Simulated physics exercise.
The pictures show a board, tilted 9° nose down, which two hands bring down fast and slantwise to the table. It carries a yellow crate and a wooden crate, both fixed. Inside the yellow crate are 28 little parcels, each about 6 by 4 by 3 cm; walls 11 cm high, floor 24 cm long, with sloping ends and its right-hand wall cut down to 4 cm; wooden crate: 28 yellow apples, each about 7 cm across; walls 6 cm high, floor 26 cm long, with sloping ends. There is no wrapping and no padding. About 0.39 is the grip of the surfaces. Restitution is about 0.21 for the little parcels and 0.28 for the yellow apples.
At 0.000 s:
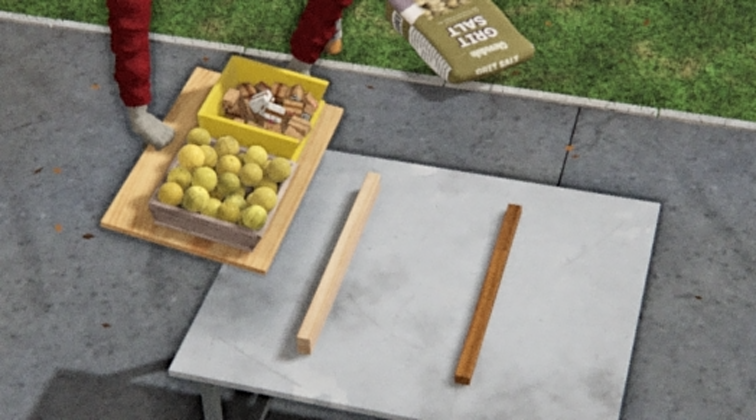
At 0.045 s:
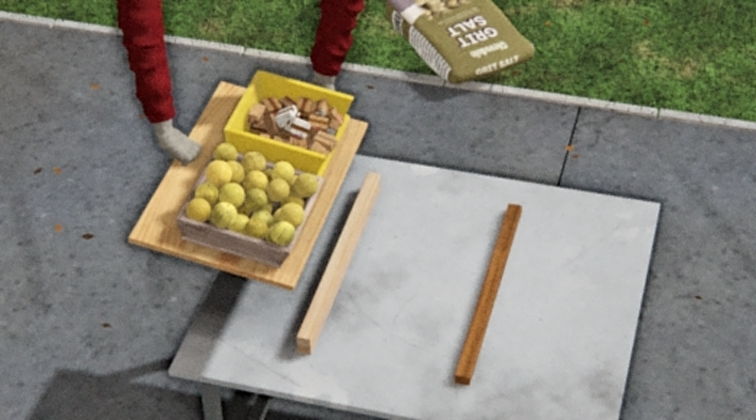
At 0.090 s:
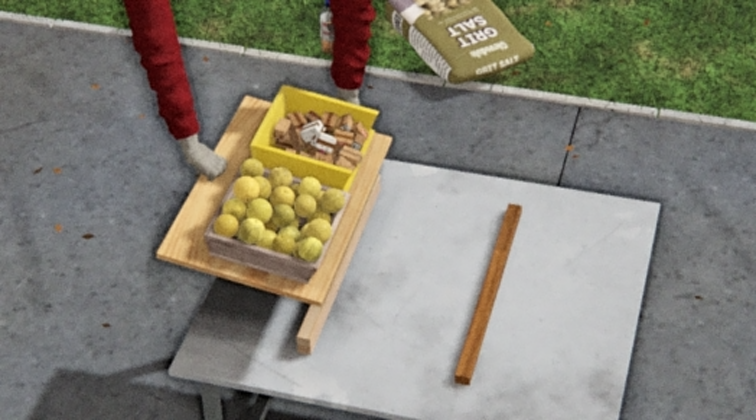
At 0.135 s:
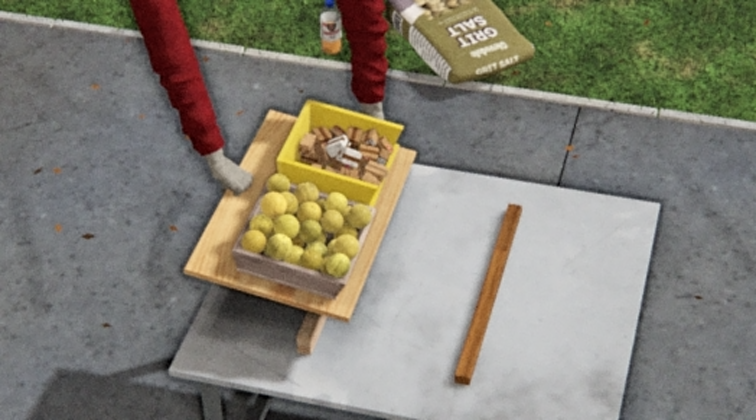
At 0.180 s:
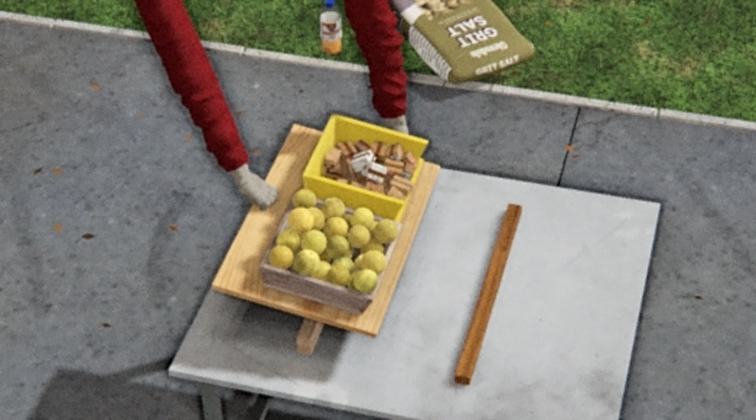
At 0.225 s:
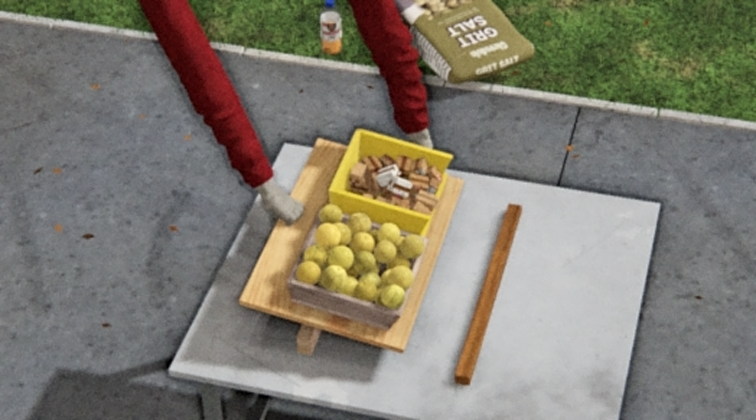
At the start, two red-sleeved arms hold a wooden board with a yellow crate of small brownish pieces and a wooden crate of yellow balls at the table's upper left. The hands carry it down and rightward over the pale strip, while the darker strip stays still.
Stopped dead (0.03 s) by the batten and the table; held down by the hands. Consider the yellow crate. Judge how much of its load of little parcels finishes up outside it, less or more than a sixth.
The part outside is above a sixth.
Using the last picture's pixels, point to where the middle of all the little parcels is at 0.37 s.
Somewhere around pixel (453, 219).
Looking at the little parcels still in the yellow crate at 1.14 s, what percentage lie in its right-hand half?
Around 60 per cent.
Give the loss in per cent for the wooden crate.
For the wooden crate, 30 percent.
After 0.29 s, it lands.
After 0.37 s, yellow crate 27 in, 1 out and wooden crate 25 in, 3 out.
After 0.49 s, yellow crate 23 in, 5 out and wooden crate 21 in, 7 out.
After 0.71 s, yellow crate 21 in, 7 out and wooden crate 19 in, 9 out.
Outcome (at 1.14 s), yellow crate 21 in, 7 out and wooden crate 19 in, 9 out. Asked share, 7 of 28, 25 per cent.
